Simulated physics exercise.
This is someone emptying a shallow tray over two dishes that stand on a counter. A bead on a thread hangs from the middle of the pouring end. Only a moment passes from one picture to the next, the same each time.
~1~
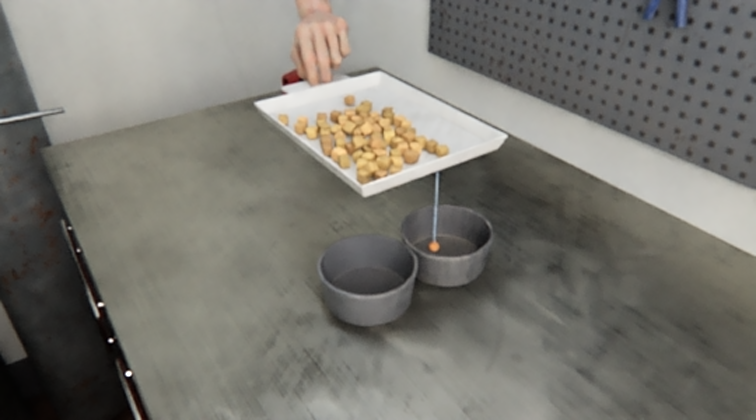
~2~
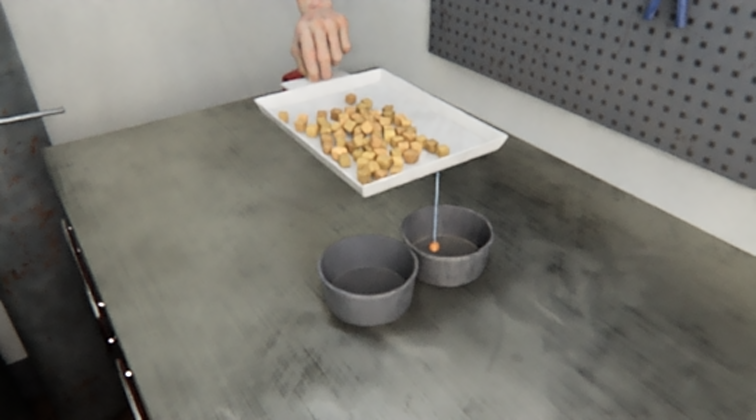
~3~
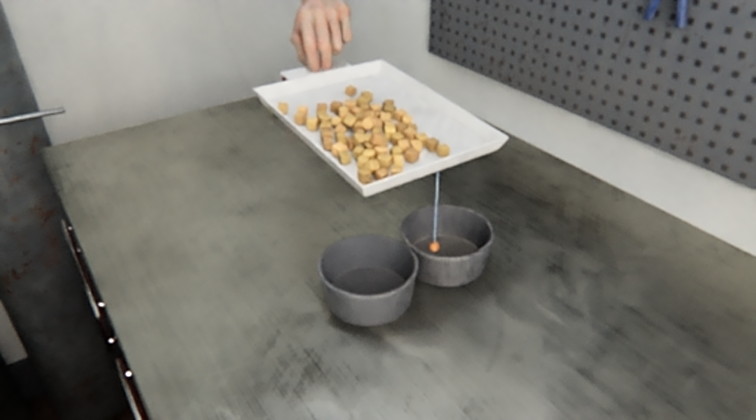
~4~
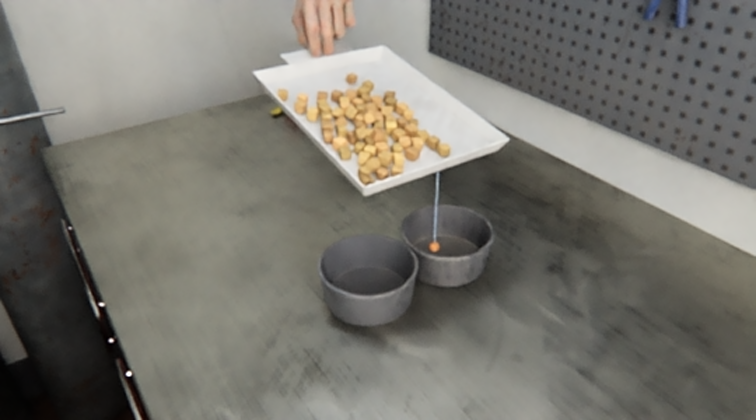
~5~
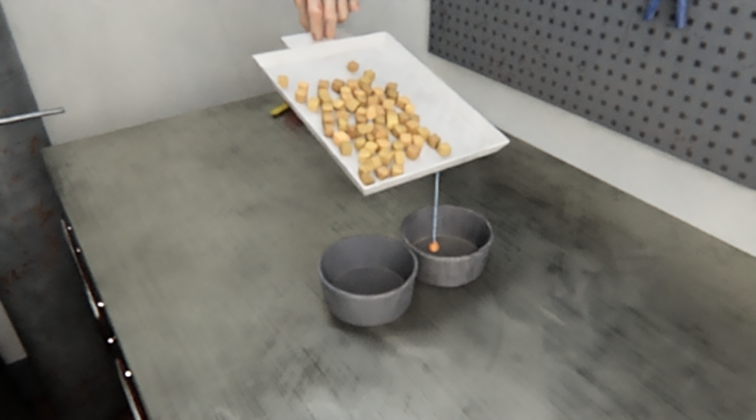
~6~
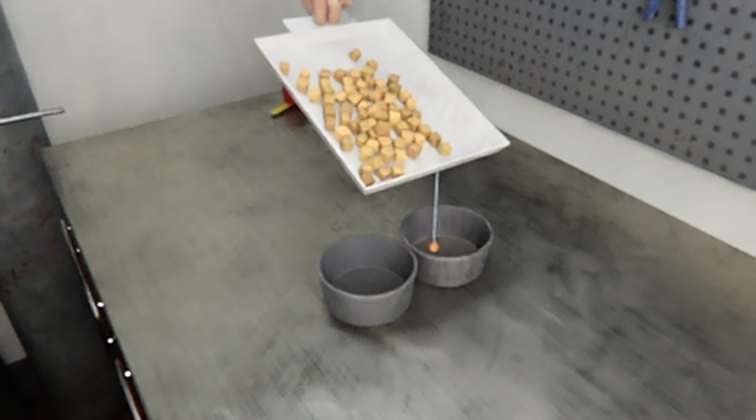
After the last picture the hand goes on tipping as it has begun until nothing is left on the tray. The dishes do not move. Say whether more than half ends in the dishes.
In the dishes lies under half of it.
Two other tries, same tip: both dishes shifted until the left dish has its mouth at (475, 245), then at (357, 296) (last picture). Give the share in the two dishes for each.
In turn 40 and 20 in a hundred.
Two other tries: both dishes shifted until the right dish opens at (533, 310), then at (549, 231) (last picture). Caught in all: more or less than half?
The first try: Below a half. The second: Over half.
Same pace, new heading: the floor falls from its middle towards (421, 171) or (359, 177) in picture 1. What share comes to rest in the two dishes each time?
About 0 and 80 per cent.
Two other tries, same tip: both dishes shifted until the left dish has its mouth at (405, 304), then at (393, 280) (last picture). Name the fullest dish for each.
In turn: The right one; the right dish.
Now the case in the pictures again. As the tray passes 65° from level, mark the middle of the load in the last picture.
Near (433, 146).
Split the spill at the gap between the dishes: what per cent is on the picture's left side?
Close to 10 per cent.
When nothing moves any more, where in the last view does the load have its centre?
At about (522, 329).
Soon, tray tipped steeply; nearly all on the tray; a stray few outside both; a stray few in the air.
A while on, tray tipped past a quarter turn; a small part on the tray; about two thirds outside both; about a third in the air.
Towards the end, tray tipped past a quarter turn; all outside both.
Finally, tray tipped past a quarter turn; none in the left dish; none in the right dish; all outside both.
